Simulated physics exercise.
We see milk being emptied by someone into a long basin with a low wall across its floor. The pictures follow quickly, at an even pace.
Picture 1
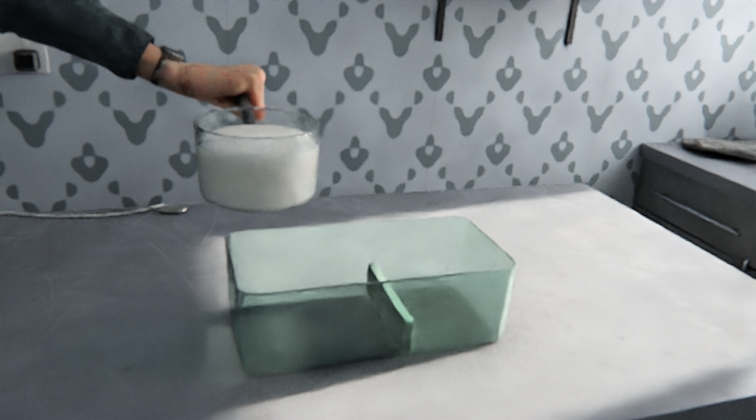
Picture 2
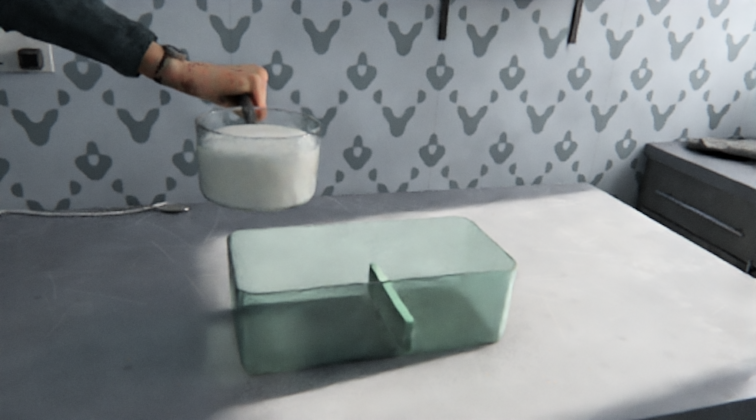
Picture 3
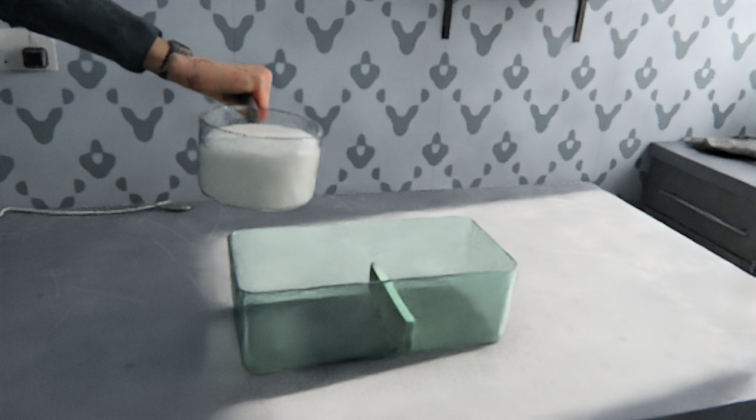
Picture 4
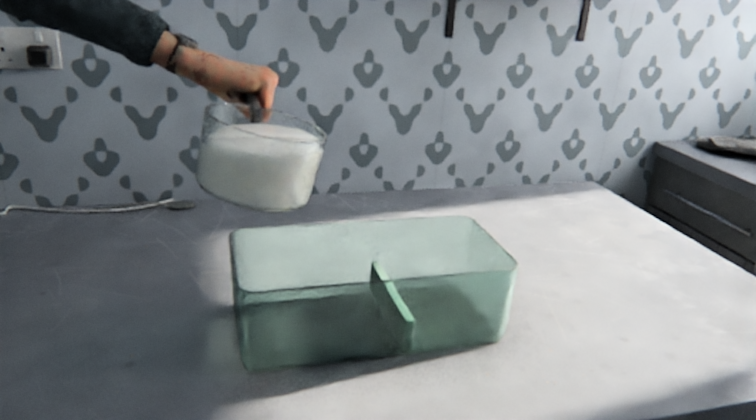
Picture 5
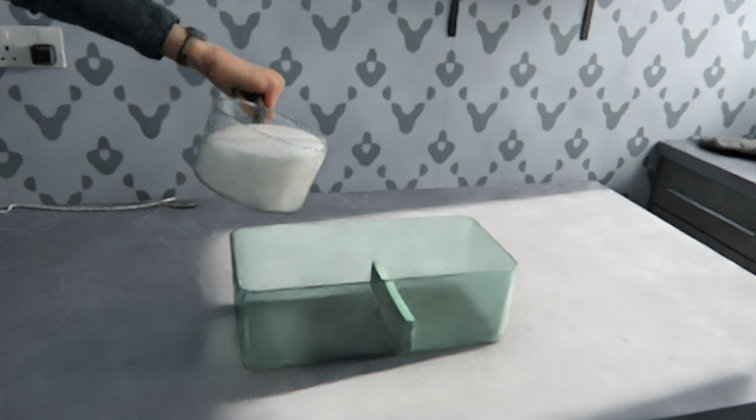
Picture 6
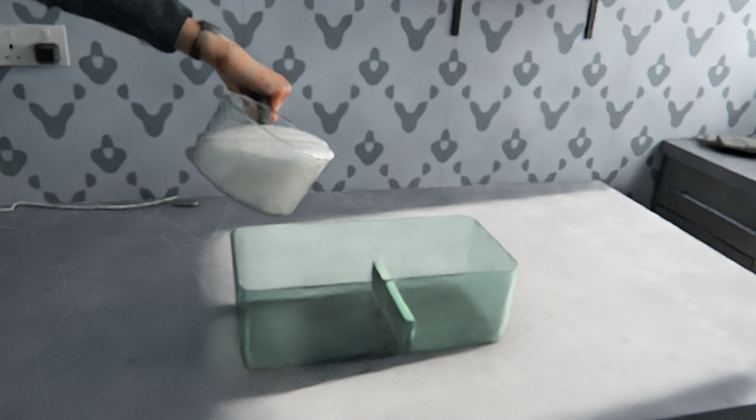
A hand holding a clear container of milk above a long green divided basin, slowly then more steeply tilting it rightward.
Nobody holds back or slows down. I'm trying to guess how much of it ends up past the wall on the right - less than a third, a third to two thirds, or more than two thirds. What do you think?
I'd say less than a third.
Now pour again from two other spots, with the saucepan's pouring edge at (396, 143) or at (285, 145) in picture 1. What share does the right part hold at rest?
Near 90 in a hundred first, near 10 in a hundred second.
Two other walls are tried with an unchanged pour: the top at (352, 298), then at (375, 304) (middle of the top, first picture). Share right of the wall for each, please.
That'd be about 55 percent for the first and about 25 percent for the other.
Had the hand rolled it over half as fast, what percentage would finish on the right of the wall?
I'd put it at some 5 percent.
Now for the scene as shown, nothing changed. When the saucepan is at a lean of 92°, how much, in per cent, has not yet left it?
About 40 % remains.
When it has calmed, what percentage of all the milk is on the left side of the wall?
Close to 90 in a hundred.
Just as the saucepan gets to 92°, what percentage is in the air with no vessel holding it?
Around 35 percent.
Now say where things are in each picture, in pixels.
Tilt 0°; pouring edge (317, 123); surface from (198, 139) to (313, 137); the long basin's rim runs from (231, 263) to (491, 241); the wall's top is at (389, 291), in the first frame.
Tilt 1°; pouring edge (318, 124); surface from (200, 139) to (314, 137), in the second frame.
Tilt 6°; pouring edge (321, 128); surface from (202, 138) to (317, 138), in the third frame.
Tilt 12°; pouring edge (324, 135); surface from (204, 138) to (320, 138), in the fourth frame.
Tilt 21°; pouring edge (326, 144); surface from (203, 140) to (323, 140), in the fifth frame.
Tilt 32°; pouring edge (327, 156); surface from (201, 141) to (325, 145); 2 per cent is over the edge, in the sixth frame.
A moment on, the saucepan is tipped on its side and 38 per cent is still to pour, 26 is left of the wall and 0 right of it.
Next, the saucepan is tipped right over and 8 per cent is still to pour, 81 is left of the wall and 1 right of it.
Then the saucepan is tipped right over and 0 per cent is still to pour, 90 is left of the wall and 5 right of it.
Later the saucepan is tipped right over and 0 per cent is still to pour, 91 is left of the wall and 6 right of it.
In the end 91 per cent lies left of the wall, 6 right of it and 3 outside.
